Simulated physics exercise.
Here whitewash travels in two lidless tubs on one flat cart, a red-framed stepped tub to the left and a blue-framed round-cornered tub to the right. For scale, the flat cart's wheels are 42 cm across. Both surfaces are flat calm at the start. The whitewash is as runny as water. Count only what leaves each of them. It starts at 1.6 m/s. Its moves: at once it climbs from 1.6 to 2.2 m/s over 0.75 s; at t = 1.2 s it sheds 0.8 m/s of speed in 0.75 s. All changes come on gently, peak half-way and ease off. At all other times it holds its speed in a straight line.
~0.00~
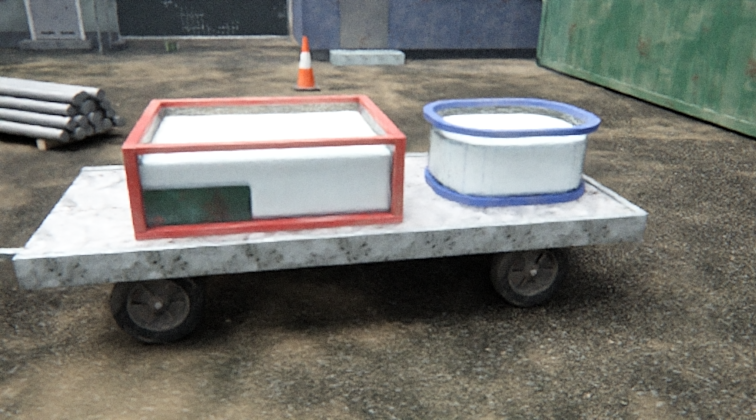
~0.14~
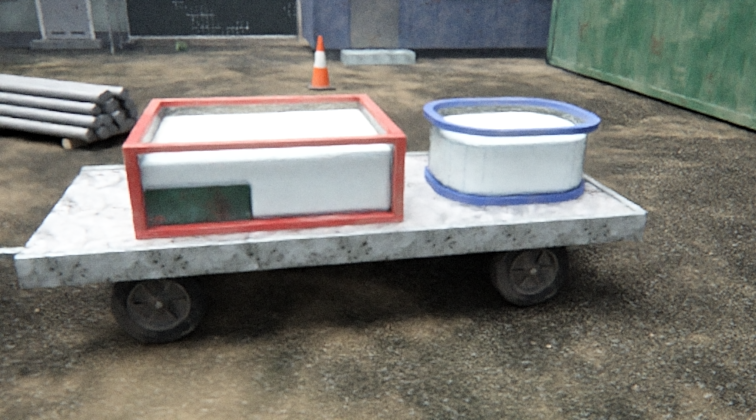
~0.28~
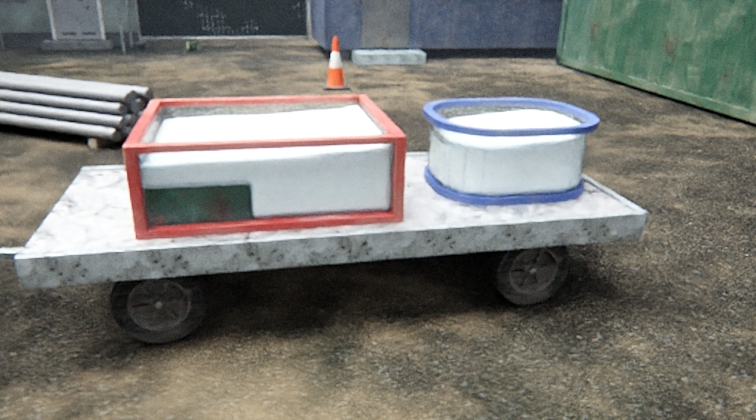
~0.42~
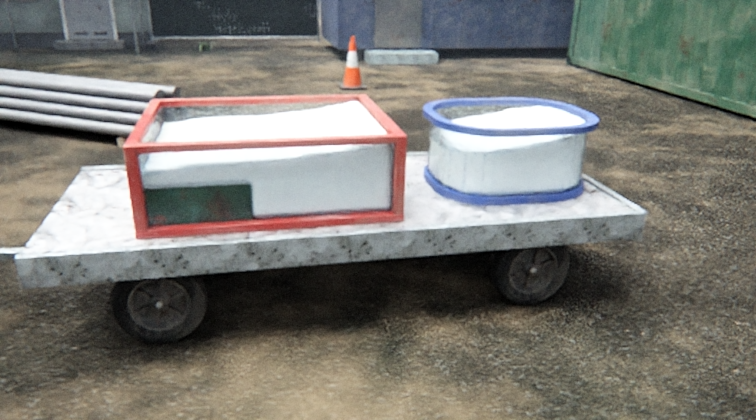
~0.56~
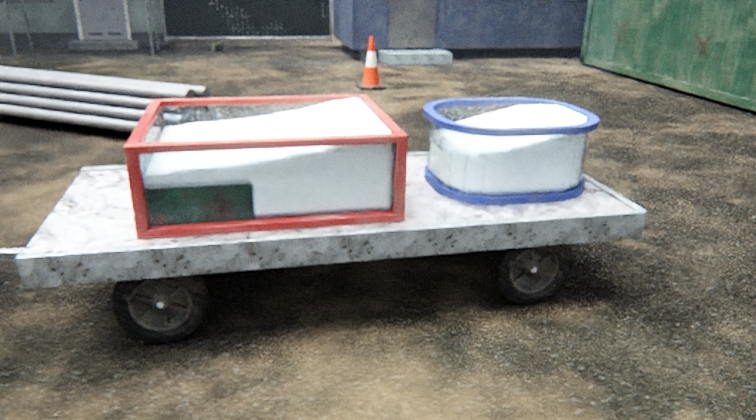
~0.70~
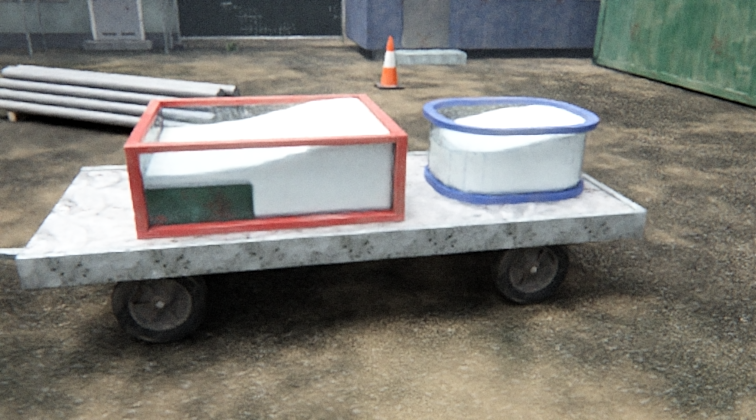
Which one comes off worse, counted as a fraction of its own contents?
It is worse for the left tub.
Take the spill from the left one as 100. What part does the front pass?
About 90 per cent.
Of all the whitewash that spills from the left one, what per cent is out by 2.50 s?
Some 100 per cent by then.
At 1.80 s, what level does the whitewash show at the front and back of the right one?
About 32 cm in front and 24 cm behind.
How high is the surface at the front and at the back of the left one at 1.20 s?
About 26 cm in front and 30 cm behind.
After 1.20 s the left one has lost nothing (front 26 cm, back 30 cm); the right one has lost nothing (front 35 cm, back 23 cm).
After 1.80 s the left one has lost 2 per cent, over the front (front 41 cm, back 19 cm); the right one has lost nothing (front 33 cm, back 23 cm).
After 2.50 s the left one has lost 4 per cent, over the front, a little elsewhere (front 28 cm, back 35 cm); the right one has lost nothing (front 23 cm, back 34 cm).
After 4.93 s the left one has lost 4 per cent, over the front, a little elsewhere; the right one has lost nothing.
